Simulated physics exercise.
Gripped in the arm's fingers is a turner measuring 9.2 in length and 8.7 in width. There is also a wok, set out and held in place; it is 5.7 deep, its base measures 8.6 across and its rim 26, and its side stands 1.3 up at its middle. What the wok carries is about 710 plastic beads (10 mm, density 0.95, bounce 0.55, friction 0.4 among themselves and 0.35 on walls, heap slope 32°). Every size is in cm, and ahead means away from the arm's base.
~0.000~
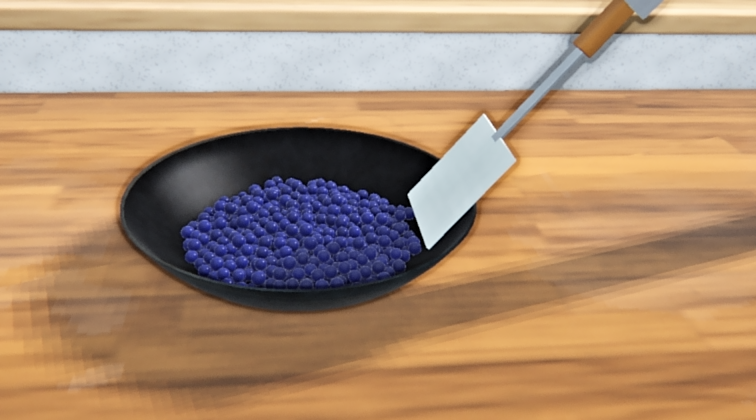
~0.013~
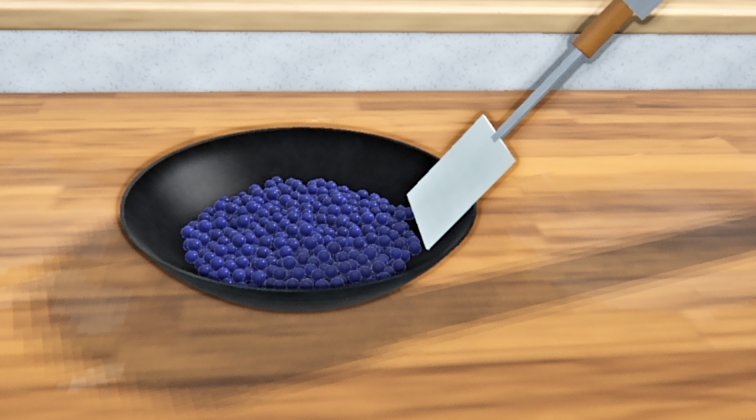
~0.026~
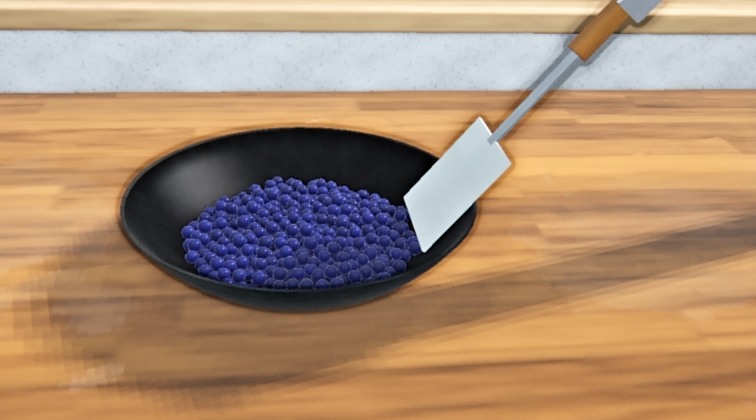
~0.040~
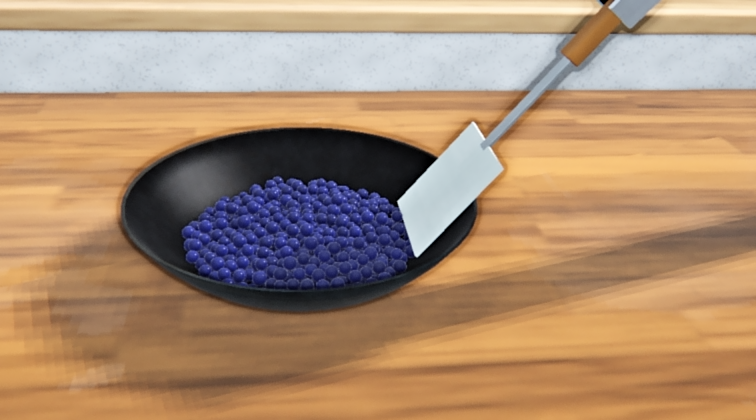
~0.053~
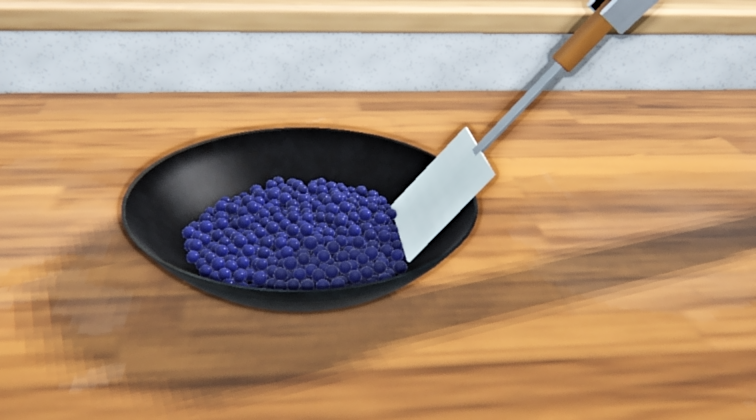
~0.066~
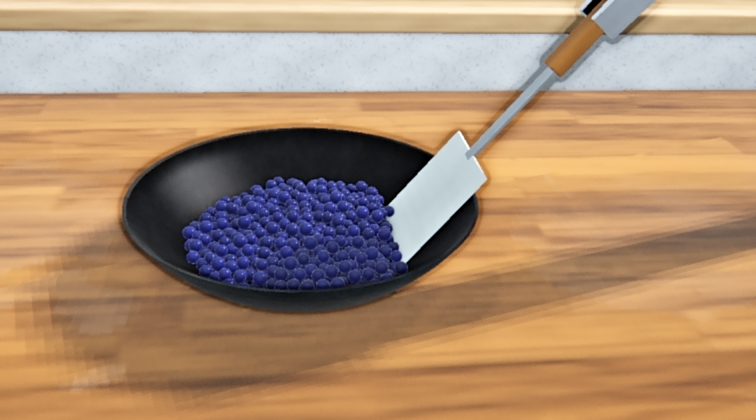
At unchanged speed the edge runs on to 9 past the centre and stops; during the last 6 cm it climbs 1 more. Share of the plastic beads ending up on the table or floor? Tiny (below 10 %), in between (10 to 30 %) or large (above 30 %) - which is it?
In between, so 10 to 30 %.
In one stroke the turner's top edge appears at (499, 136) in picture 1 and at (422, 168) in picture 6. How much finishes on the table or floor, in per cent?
Some 55 per cent.
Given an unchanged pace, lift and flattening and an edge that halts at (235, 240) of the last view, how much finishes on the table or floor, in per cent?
My guess is roughly 0 percent.
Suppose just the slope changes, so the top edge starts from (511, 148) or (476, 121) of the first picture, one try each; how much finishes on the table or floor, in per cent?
Around 20 per cent, then around 30 per cent.
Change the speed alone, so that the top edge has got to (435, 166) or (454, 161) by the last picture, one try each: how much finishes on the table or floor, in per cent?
50 % and 40 %.
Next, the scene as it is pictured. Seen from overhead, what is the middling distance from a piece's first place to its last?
Near 6 cm, measured level.
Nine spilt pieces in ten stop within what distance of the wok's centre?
30 cm.
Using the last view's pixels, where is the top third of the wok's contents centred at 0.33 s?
Centre: Roughly (191, 202) in the last picture.
After 0.20 s, sloping 51°, highest piece 5 above the table; 714 in the wok.
After 0.33 s, sloping 51°, highest piece 7 above the table; 714 in the wok.
After 0.59 s, sloping 51°, highest piece 8 above the table; 566 in the wok, 129 on the table or floor, 19 on the blade or in flight.
After 1.64 s, sloping 51°, highest piece 7 above the table; 564 in the wok, 150 on the table or floor.
In the end, 564 in the wok, 150 on the table or floor. That is 21 % on the table or floor.
